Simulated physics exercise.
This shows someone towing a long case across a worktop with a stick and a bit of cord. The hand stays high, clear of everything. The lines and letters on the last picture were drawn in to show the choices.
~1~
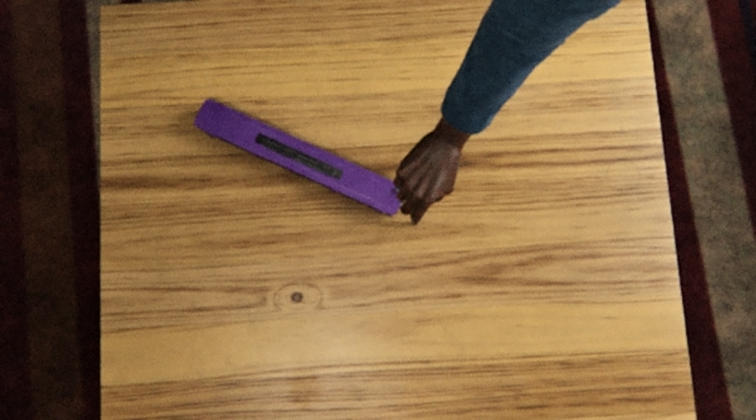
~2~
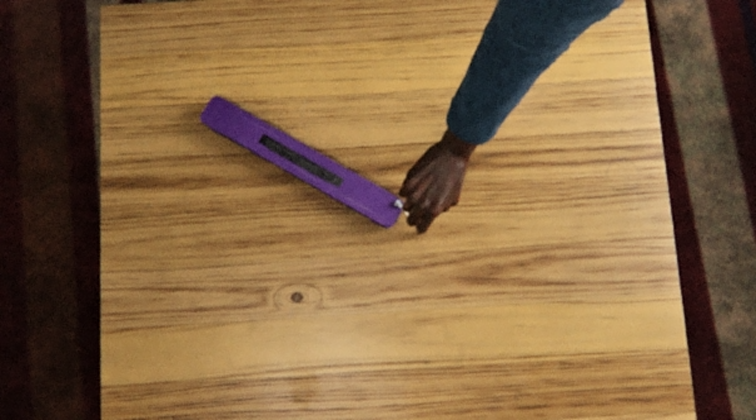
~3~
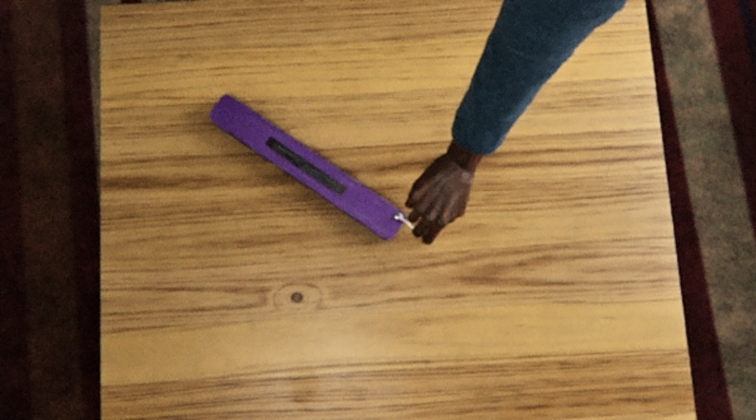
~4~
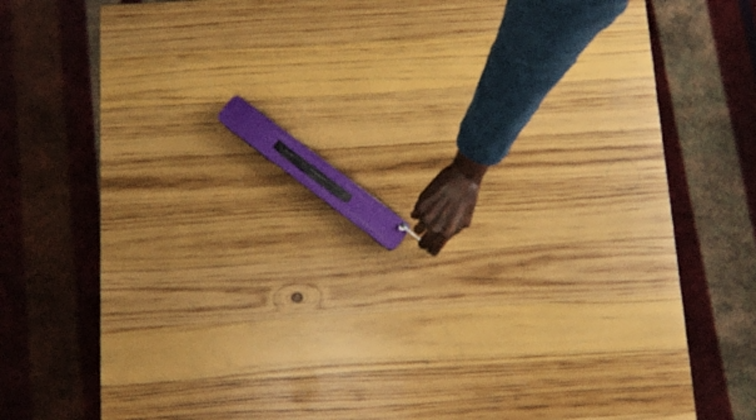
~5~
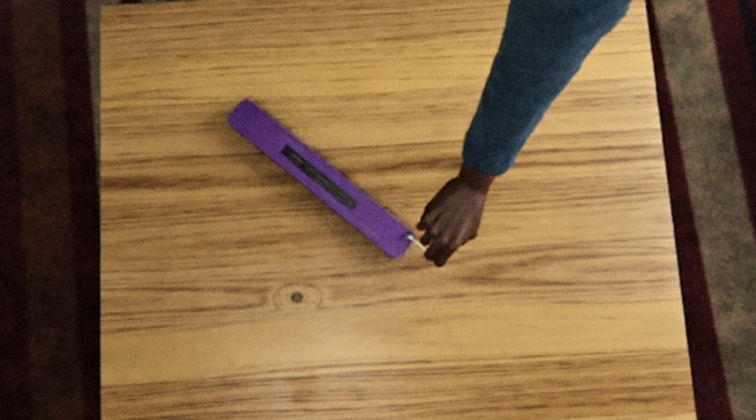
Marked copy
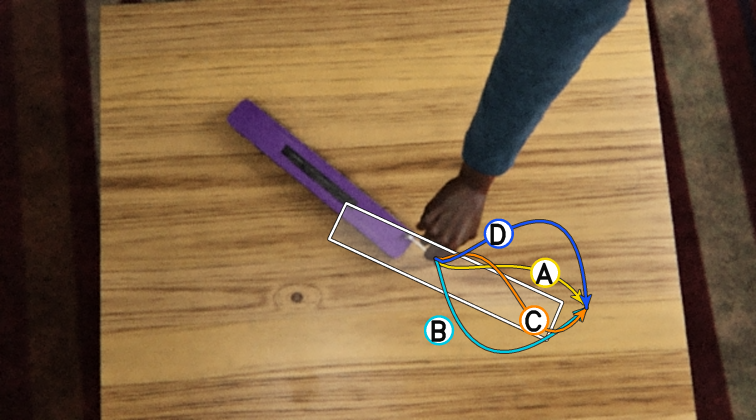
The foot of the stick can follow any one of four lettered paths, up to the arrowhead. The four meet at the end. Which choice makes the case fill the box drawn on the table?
Take B.
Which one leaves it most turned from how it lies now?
That is B.
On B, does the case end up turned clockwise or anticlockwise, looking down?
On that path, anticlockwise.
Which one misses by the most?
D.
On the copy, A from (436, 259) via (513, 266) to (583, 303); B from (436, 259) via (494, 351) to (587, 308); C from (436, 259) via (515, 293) to (587, 308); D from (436, 259) via (536, 221) to (587, 308); the outline at (445, 270).
On B. First, foot of the stick (463, 329), middle of the case (363, 224).
Then, foot of the stick (533, 345), middle of the case (412, 264).
Finally, foot of the stick (586, 308), middle of the case (446, 269); it lies in the outline.
By contrast, A leaves its middle at (456, 241); C leaves its middle at (453, 254); D leaves its middle at (466, 227).
